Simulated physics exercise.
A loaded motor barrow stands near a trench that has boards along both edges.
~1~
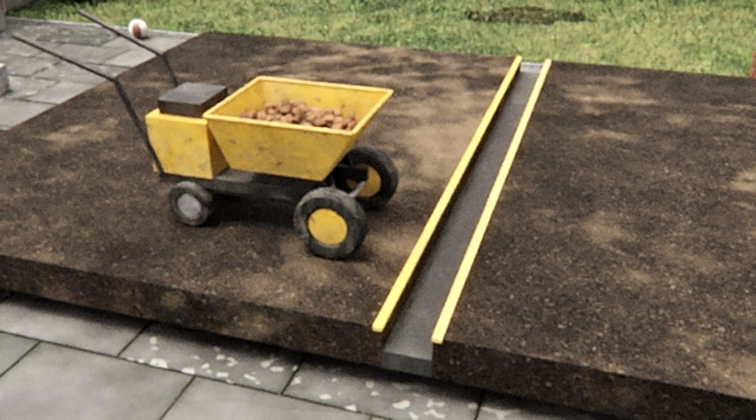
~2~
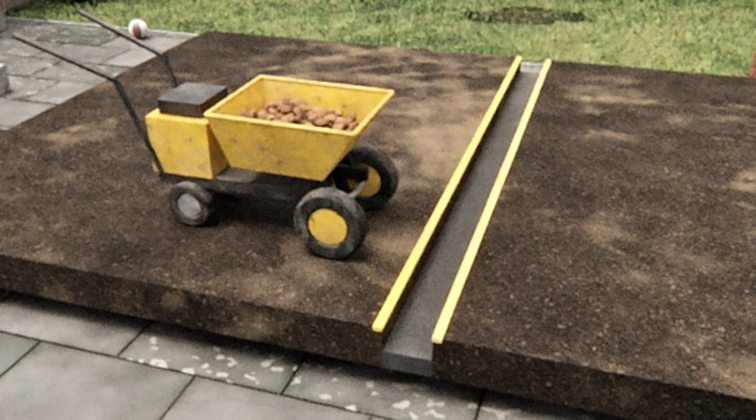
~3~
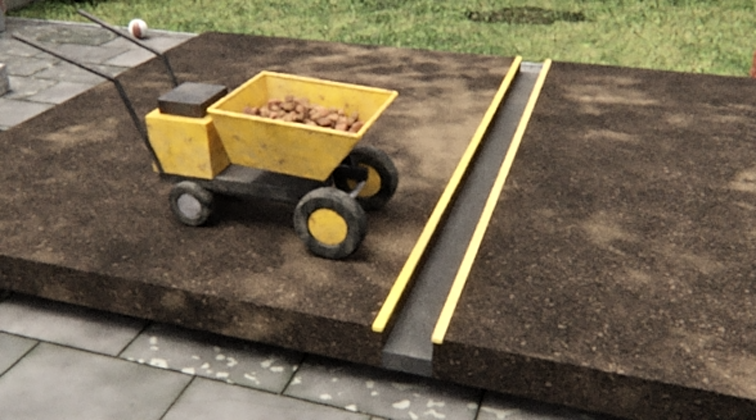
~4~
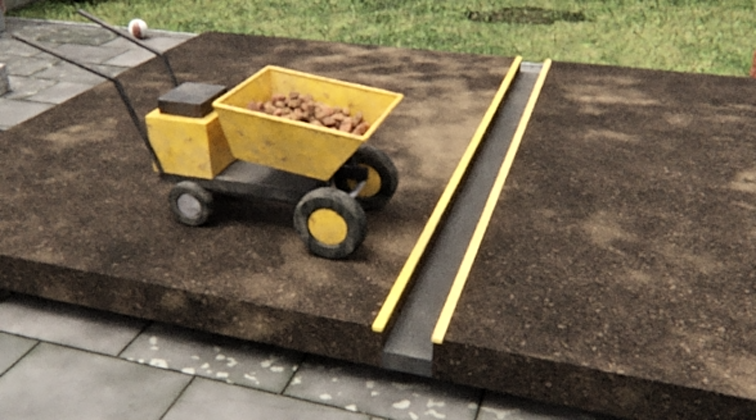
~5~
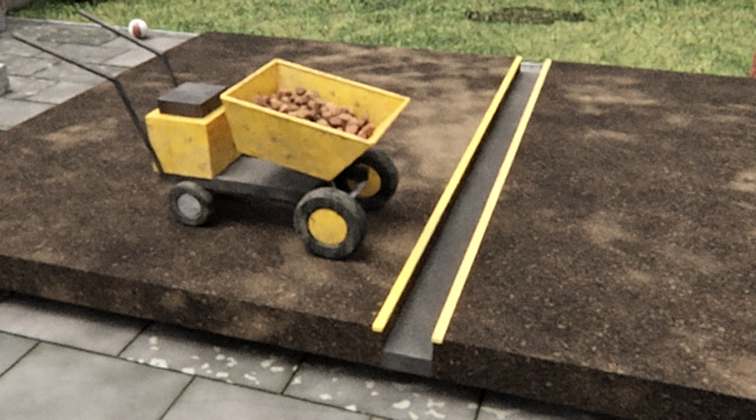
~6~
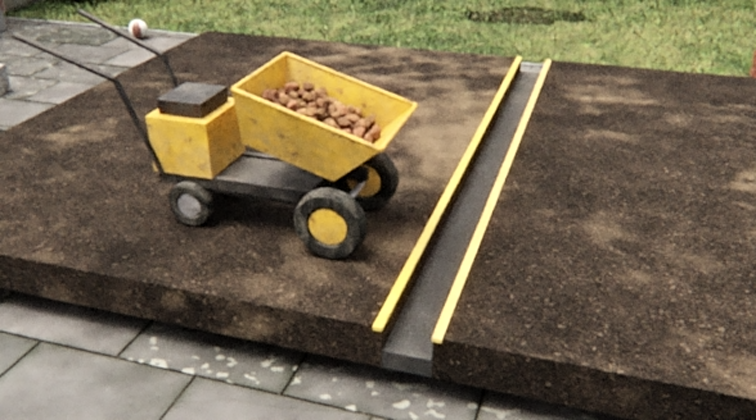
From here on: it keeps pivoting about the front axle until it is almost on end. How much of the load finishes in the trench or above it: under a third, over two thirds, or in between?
Inside: A third to two thirds.
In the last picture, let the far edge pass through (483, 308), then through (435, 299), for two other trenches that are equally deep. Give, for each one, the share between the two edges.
Lab note: Try one 90 per cent, try two 20 per cent.
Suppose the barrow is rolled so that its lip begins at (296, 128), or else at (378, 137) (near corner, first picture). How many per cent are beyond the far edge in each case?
Around 10 and 80 per cent respectively.
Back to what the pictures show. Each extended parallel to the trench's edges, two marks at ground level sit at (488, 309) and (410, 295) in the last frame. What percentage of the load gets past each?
30 % and 90 %, in that order.
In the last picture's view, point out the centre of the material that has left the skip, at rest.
It settles centred around (474, 245).
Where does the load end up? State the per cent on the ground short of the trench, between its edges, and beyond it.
Roughly short 0 per cent, between 50 per cent, beyond 50 per cent.
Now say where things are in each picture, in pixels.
In the first picture, lip of the skip near (353, 134), level; top of the load near (292, 122), clay clods; first edge of the trench near (396, 292); far edge near (452, 302), the trench under half as wide as the skip, and about half as deep as wide.
In the second picture, lip of the skip near (354, 135), level; top of the load near (293, 122).
In the third picture, lip of the skip near (358, 137), tipped barely; top of the load near (295, 120).
In the fourth picture, lip of the skip near (364, 139), tipped a little; top of the load near (290, 114).
In the fifth picture, lip of the skip near (372, 144), tipped a little; top of the load near (285, 110).
In the sixth picture, lip of the skip near (381, 150), tipped clearly; top of the load near (285, 101); first edge of the trench near (396, 292); far edge near (452, 302).
Shortly afterwards, skip tipped steeply; the whole lot in the skip.
Next, skip tipped right over; near two thirds in the skip; a little in or heaped over the trench; near a quarter beyond it; only a few falling.
Some moments later, skip tipped right over; a little in the skip; near a third in or heaped over the trench; near half beyond it.
In the end, skip tipped right over; only a few in the skip; near half in or heaped over the trench; near half beyond it.
